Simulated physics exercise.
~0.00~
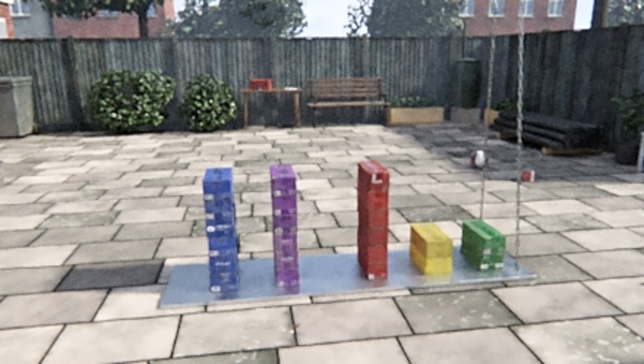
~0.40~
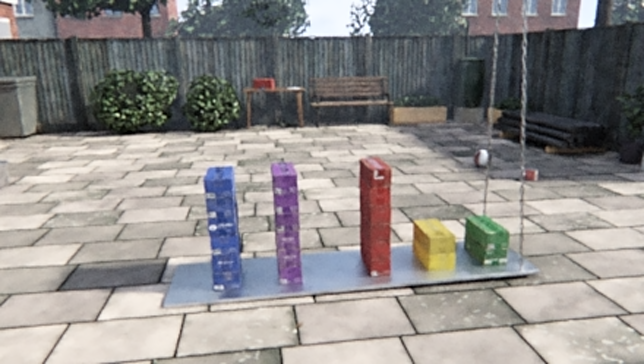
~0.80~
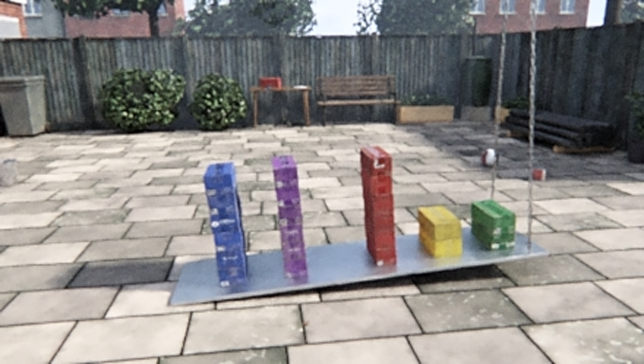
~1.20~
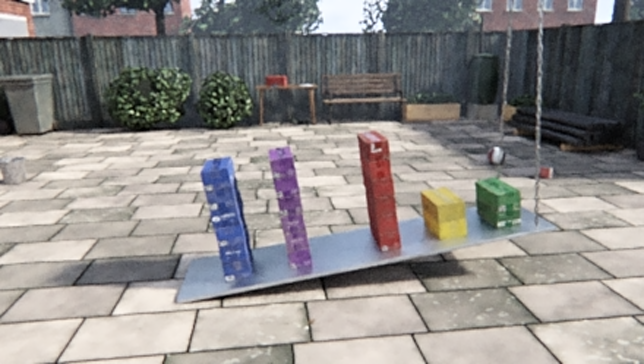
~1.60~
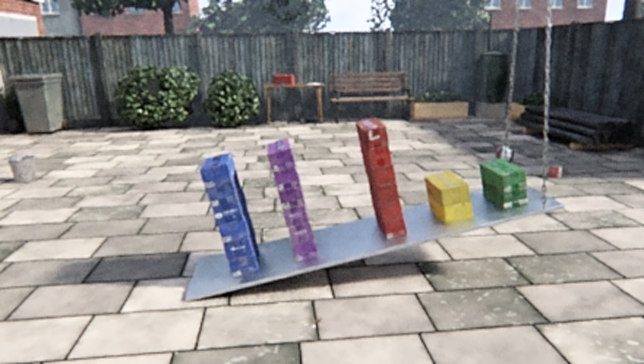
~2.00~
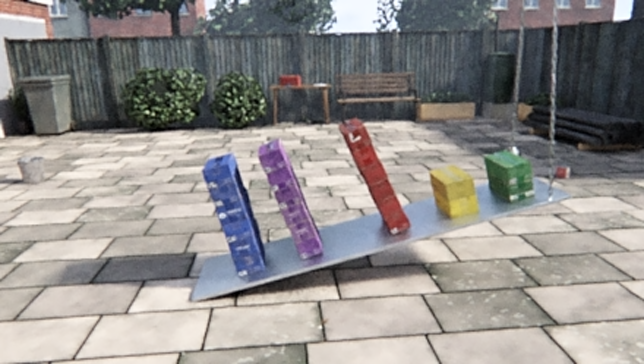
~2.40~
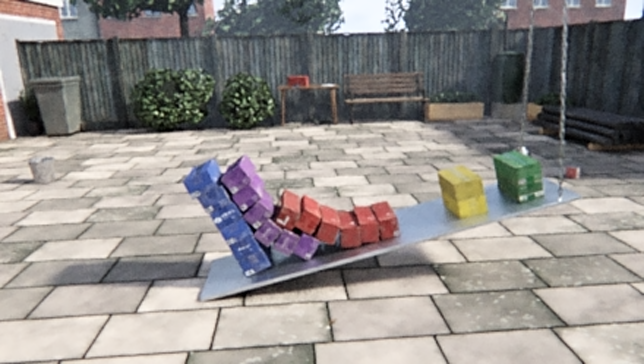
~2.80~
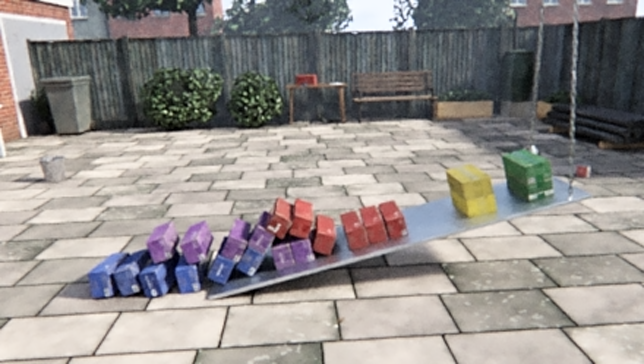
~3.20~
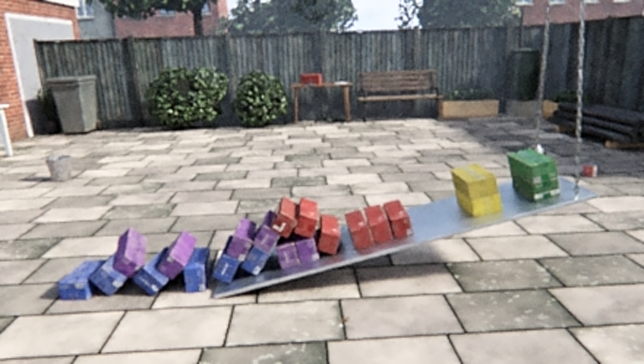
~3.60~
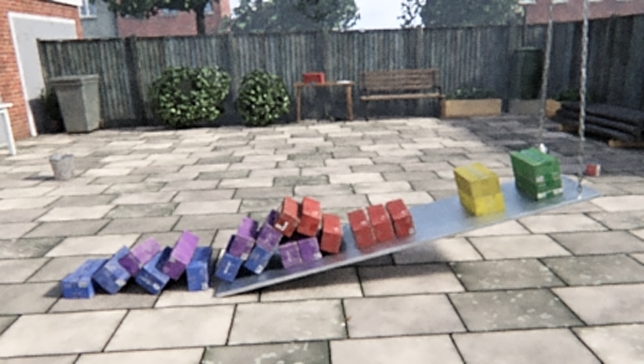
We see five coloured stacks of boxes on a flat panel in a paved yard as its right end rises; the tall red, purple and blue stacks lean and topple left into a jumbled heap, some boxes landing on the paving, while the short yellow and green stacks stay standing.
